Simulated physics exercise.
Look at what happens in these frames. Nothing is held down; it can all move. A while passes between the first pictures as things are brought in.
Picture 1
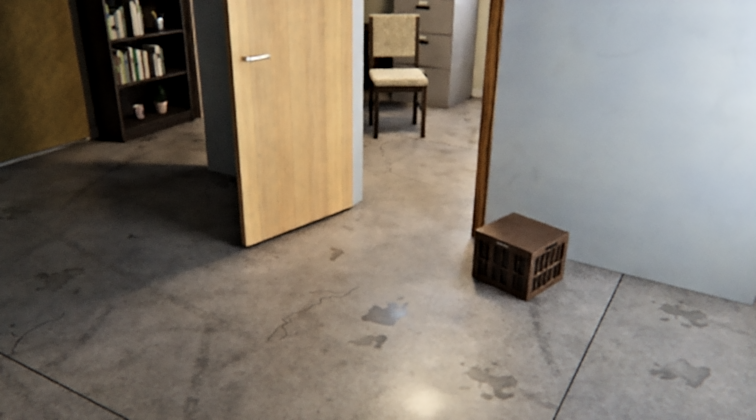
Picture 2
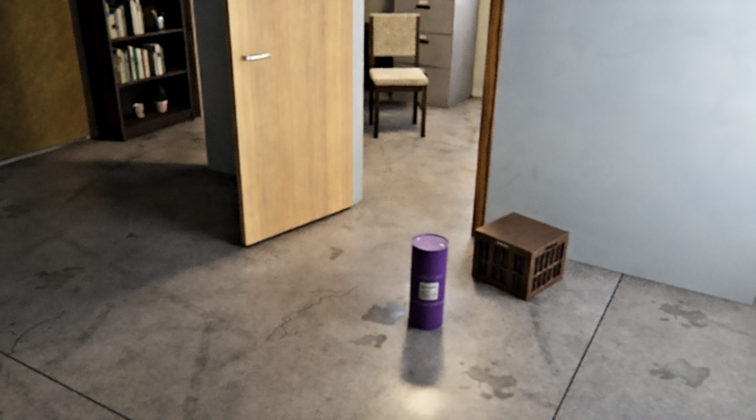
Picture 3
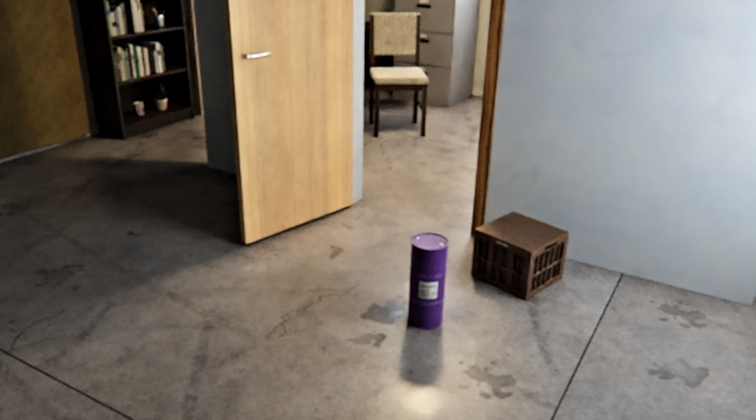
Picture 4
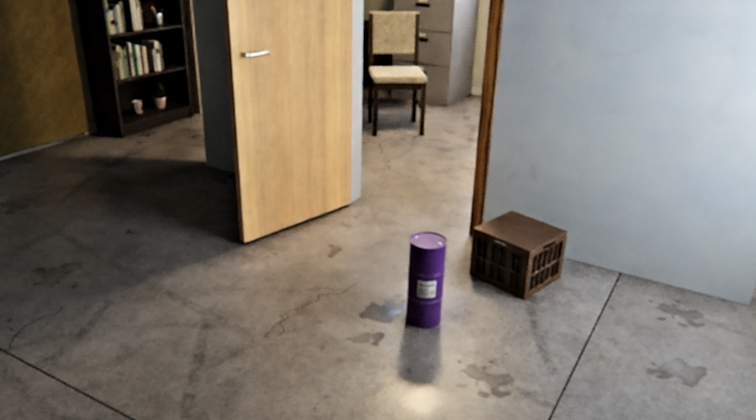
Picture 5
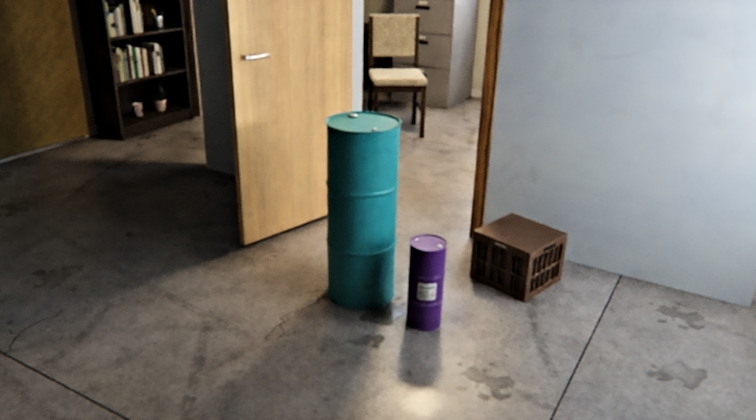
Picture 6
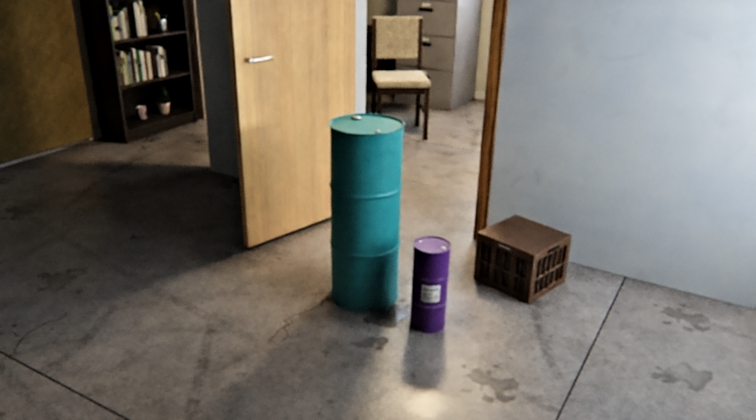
At first, a brown crate sits on the concrete floor beside a doorway, with a wooden door standing wide open. A purple canister then appears on the floor left of the crate, and later a taller turquoise drum appears to the canister's left, while the door and crate stay still.
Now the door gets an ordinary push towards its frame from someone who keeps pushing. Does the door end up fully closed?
I expect the push will succeed.
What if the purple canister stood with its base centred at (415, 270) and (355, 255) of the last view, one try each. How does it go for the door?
The door meets the jamb the first time and is obstructed the second time.
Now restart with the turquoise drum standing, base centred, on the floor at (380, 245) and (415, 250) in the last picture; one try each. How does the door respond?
Well, the first time the door halts partway, and the second time it halts partway.
Then, 0.60 s later than the last frame, door at 83°.
Then, 0.90 s later than the last frame, door at 59°.
Then, 1.20 s later than the last frame, door at 31°.
Then, 1.40 s later than the last frame, door at 12°.
When it is over, door at 0°; all 3 as before. End places, in pixels of the last picture, turquoise drum near (366, 213).
